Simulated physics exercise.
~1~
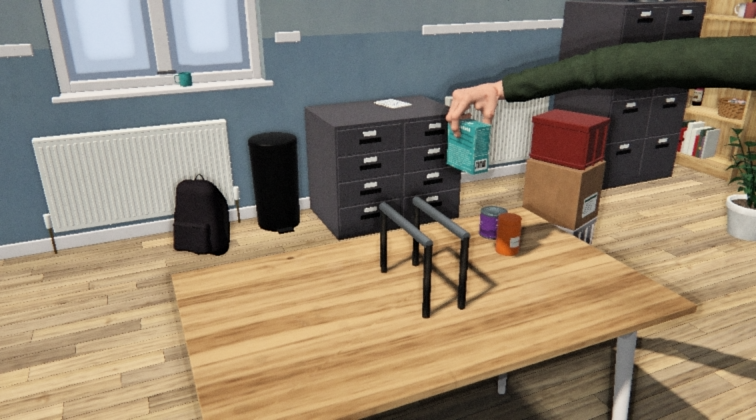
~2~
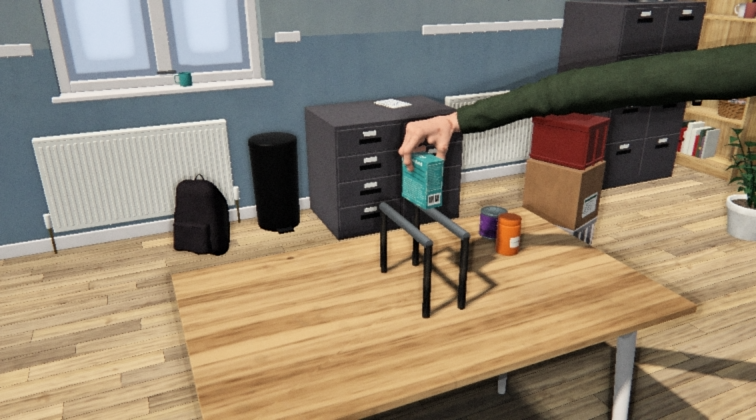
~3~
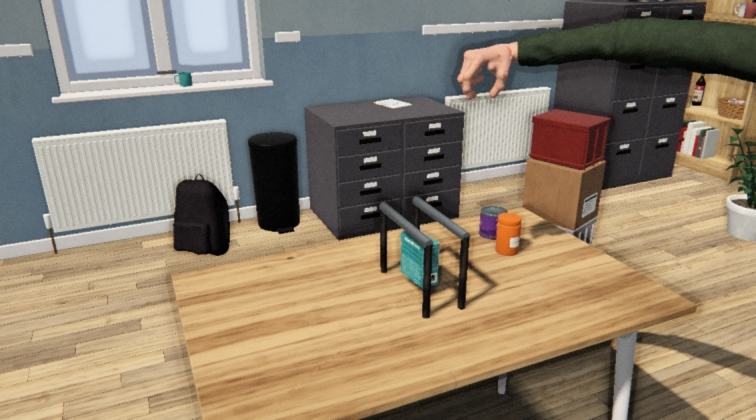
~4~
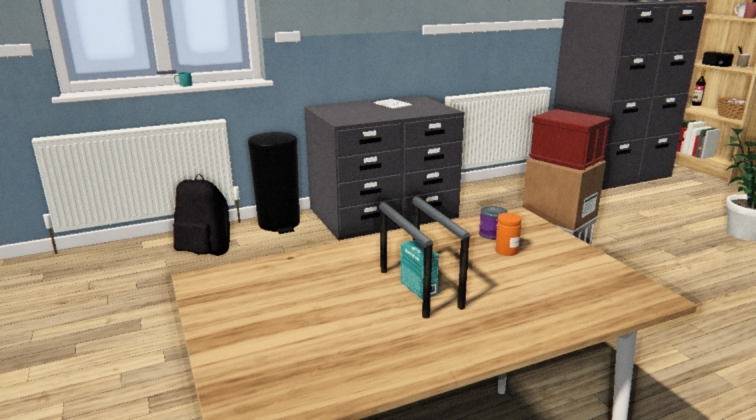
In this clip, a hand carries an upright turquoise packet left and down over a slot between two dark rails on a wooden table, then lets go and withdraws. The packet drops through the gap while the purple tin and orange jar stay put.
